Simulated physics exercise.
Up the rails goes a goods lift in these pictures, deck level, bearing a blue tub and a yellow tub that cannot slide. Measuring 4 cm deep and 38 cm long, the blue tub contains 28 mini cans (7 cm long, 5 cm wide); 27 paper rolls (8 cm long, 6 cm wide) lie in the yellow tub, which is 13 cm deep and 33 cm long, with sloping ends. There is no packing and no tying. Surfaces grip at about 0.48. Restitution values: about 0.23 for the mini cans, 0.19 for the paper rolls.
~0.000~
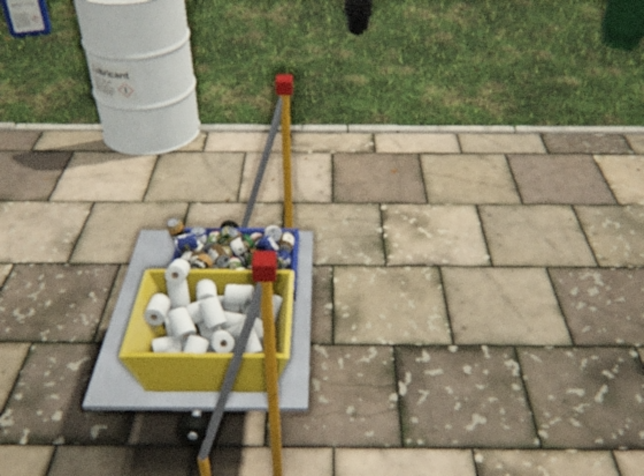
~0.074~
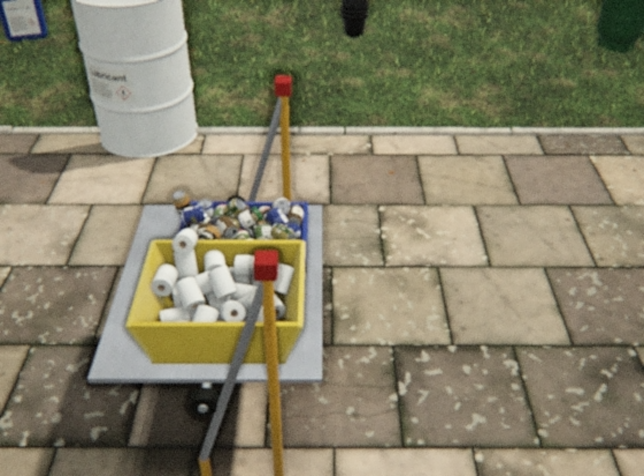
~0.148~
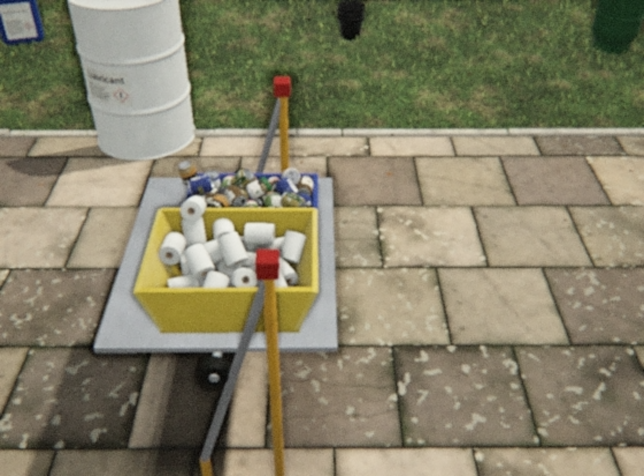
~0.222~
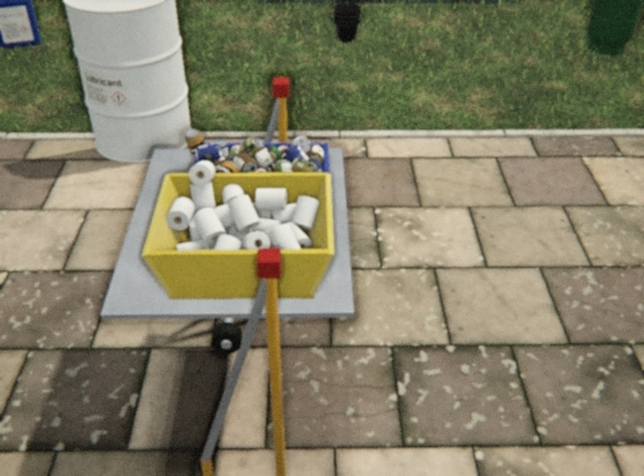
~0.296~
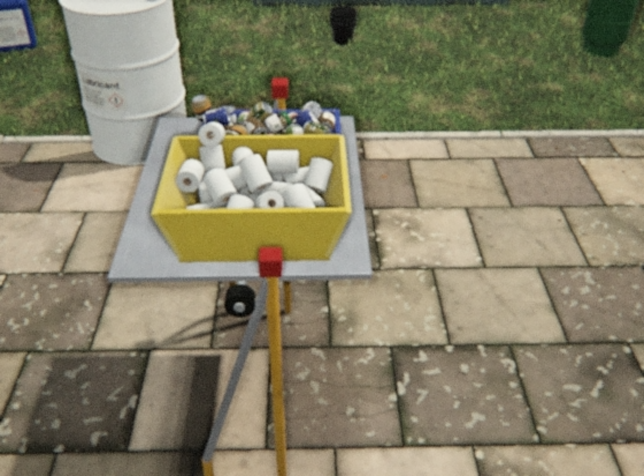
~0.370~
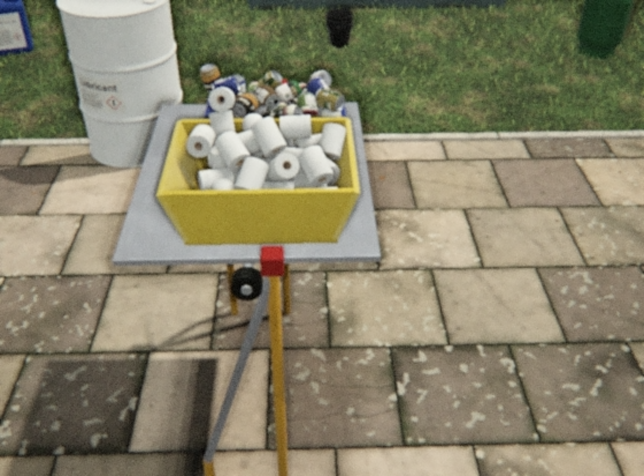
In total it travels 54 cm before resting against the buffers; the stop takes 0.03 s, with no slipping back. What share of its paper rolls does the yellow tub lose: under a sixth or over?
Escapes: Short of a sixth.
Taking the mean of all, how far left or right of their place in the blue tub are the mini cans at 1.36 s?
About 20 cm right.
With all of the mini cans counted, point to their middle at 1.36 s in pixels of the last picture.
Centre approx. (313, 117).
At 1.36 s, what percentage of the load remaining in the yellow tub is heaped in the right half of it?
Some 60 per cent.
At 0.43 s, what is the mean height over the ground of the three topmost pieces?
Close to 116 cm up.
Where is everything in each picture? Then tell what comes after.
In the first frame (each is followed by its nearest rim corner in this view; the camera moves round a little), yellow tub, (284, 356); moved 0 cm; none out.
In the second frame, yellow tub, (298, 324); moved 12 cm.
In the third frame, yellow tub, (312, 289); moved 24 cm.
In the fourth frame, yellow tub, (328, 251); moved 37 cm.
In the fifth frame, yellow tub, (346, 209); moved 49 cm.
In the sixth frame, yellow tub, (354, 190); moved 54 cm; none out.
After 0.43 s, blue tub 28 in, 0 out and yellow tub 27 in, 0 out.
After 0.59 s, blue tub 24 in, 4 out and yellow tub 26 in, 1 out.
After 0.81 s, blue tub 20 in, 8 out and yellow tub 26 in, 1 out.
Final count (at 1.36 s), blue tub 18 in, 10 out and yellow tub 26 in, 1 out. Asked share, 1 of 27, 4 per cent.
